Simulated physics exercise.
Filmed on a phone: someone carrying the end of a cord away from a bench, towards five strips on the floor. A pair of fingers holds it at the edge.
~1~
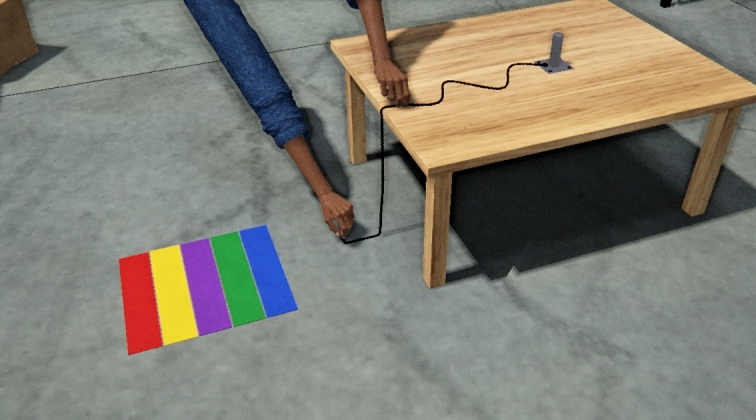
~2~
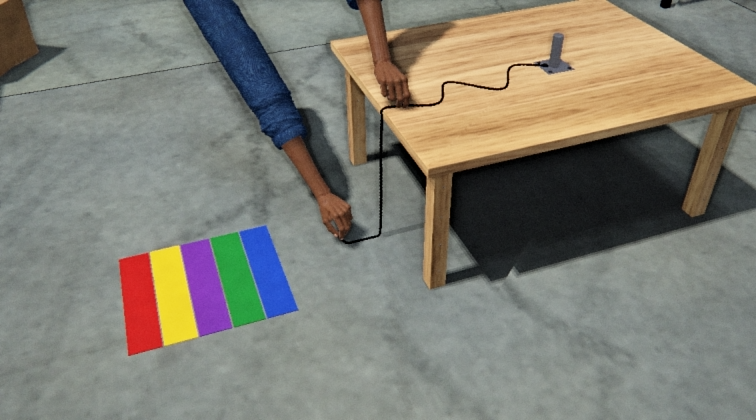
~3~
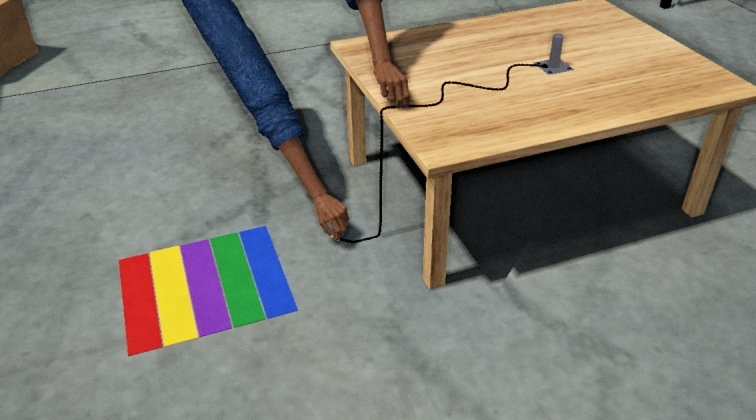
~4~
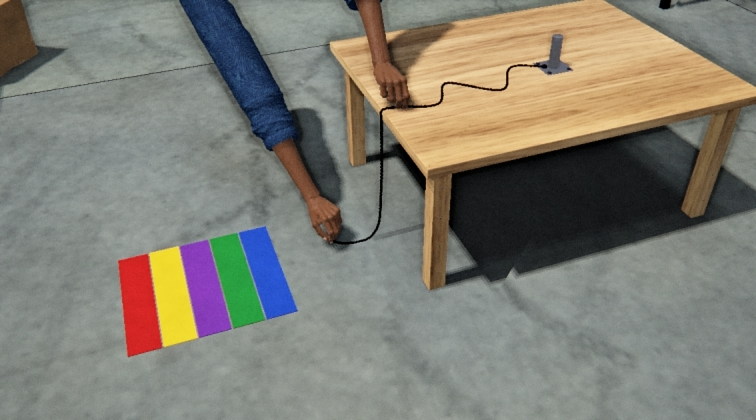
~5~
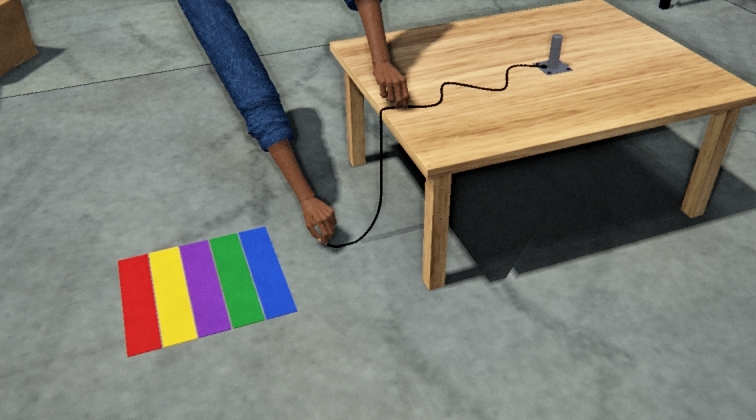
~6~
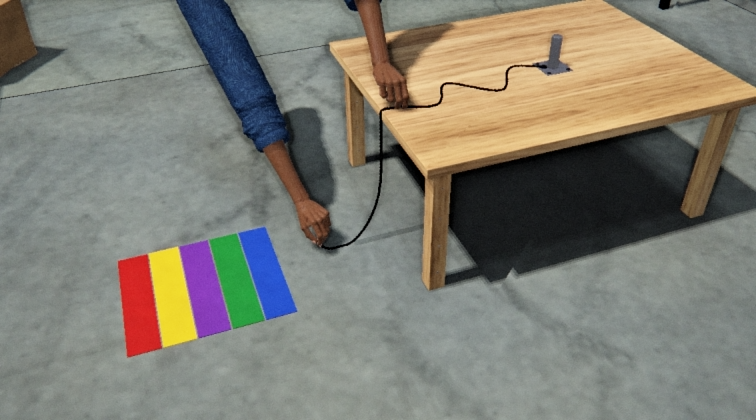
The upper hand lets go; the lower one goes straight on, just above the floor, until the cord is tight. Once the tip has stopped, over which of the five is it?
Over the yellow strip.
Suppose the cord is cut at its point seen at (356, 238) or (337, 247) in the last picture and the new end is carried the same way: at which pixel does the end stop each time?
Roughly at (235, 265) the first time and at (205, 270) the second.
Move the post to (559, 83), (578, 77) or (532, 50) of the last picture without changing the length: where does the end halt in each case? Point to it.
Results per try: (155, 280); (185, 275); (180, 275).
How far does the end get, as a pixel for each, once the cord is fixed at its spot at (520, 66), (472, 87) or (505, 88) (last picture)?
It comes to rest around (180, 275), (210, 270) and (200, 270) respectively.
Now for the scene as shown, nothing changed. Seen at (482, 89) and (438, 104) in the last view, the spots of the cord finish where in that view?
The first finishes about (453, 91) and the second about (378, 113).
Soon after, end near (227, 264); over green.
Then, end near (193, 273); over purple.
At full stretch, end near (172, 278); over yellow. Over yellow.
